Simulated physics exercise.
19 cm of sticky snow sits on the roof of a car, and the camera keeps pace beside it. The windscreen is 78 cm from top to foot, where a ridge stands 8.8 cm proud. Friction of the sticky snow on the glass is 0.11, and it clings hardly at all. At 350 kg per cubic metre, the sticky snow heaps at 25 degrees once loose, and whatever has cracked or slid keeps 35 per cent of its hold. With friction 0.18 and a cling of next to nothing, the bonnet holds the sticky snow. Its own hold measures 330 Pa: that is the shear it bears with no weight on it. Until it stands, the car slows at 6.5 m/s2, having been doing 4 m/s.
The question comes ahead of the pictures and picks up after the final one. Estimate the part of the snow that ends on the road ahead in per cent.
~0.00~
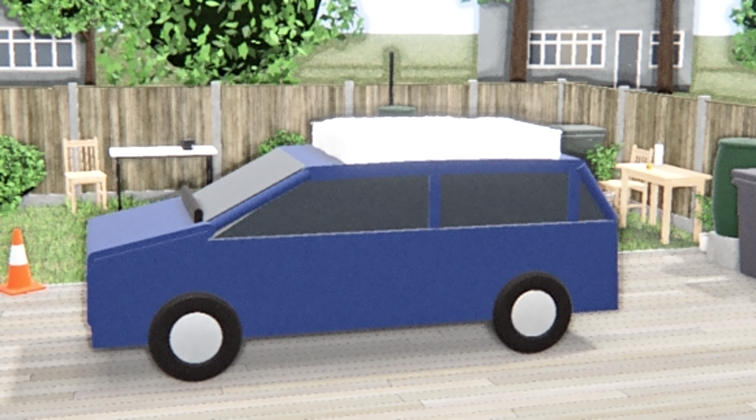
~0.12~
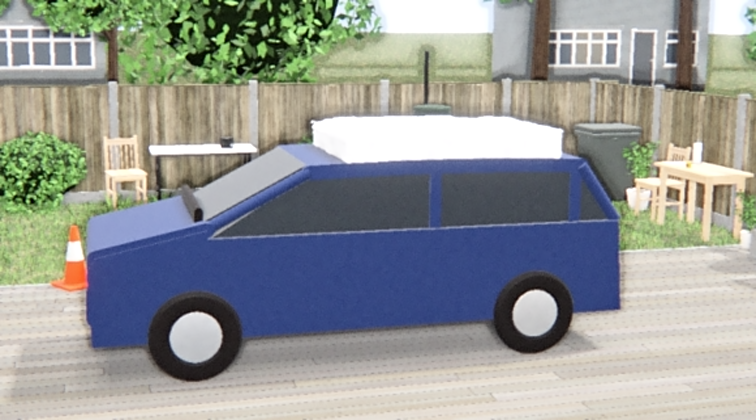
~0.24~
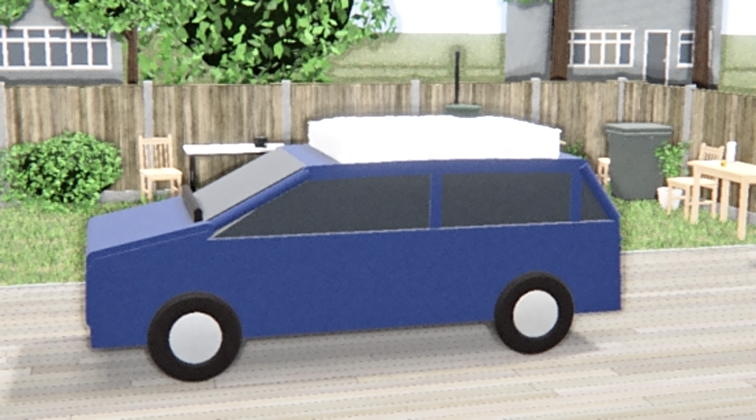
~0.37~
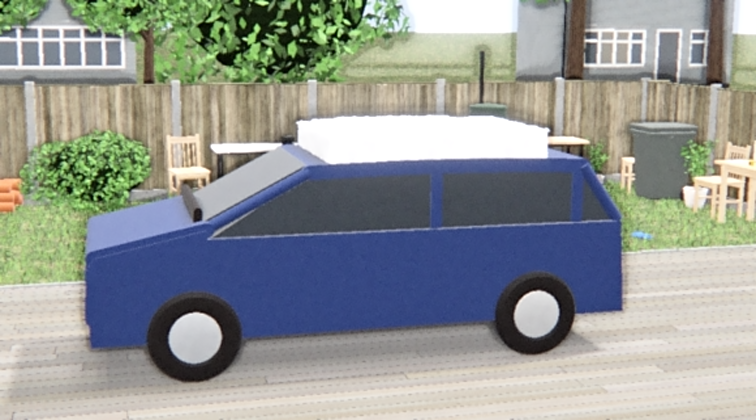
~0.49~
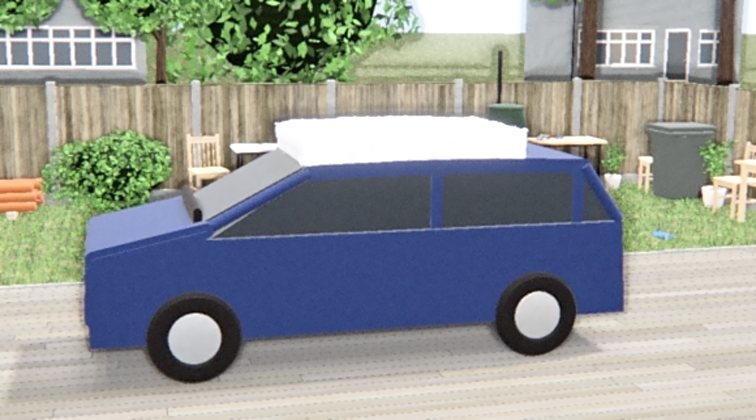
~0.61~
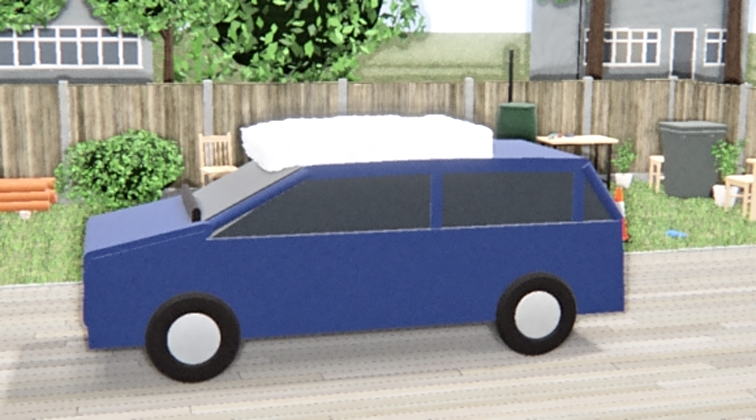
My estimate is 90 percent.
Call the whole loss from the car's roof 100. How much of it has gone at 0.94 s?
Share so far: Roughly 80 percent.
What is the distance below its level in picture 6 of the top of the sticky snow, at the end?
The gap comes to some 40 centimetres.
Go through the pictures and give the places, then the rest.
The first picture shows front end of the sticky snow at (347, 138).
The second picture shows front end of the sticky snow at (347, 145).
The third picture shows front end of the sticky snow at (343, 145), its middle shifted 3.0 cm.
The fourth picture shows front end of the sticky snow at (329, 146), its middle shifted 12 cm.
The fifth picture shows front end of the sticky snow at (304, 147), its middle shifted 29 cm, 2 % of it past the top of the windscreen, in one piece.
The sixth picture shows front end of the sticky snow at (264, 152), its middle shifted 54 cm, 17 % of it past the top of the windscreen, in one piece.
By 0.94 s, 22 % of the snow is on the roof, 48 % on the glass, 30 % on the bonnet and none has gone off the nose.
By 1.33 s, none of the snow is on the roof, 10 % on the glass, 65 % on the bonnet and 25 % has gone off the nose.
By 1.72 s, none of the snow is on the roof, 8 % on the glass, 23 % on the bonnet and 69 % has gone off the nose.
By 2.12 s, none of the snow is on the roof, 8 % on the glass, 5 % on the bonnet and 88 % has gone off the nose.
By 2.50 s, at the end, none of the snow is on the roof, 8 % on the glass, 3 % on the bonnet and 90 % has gone off the nose.
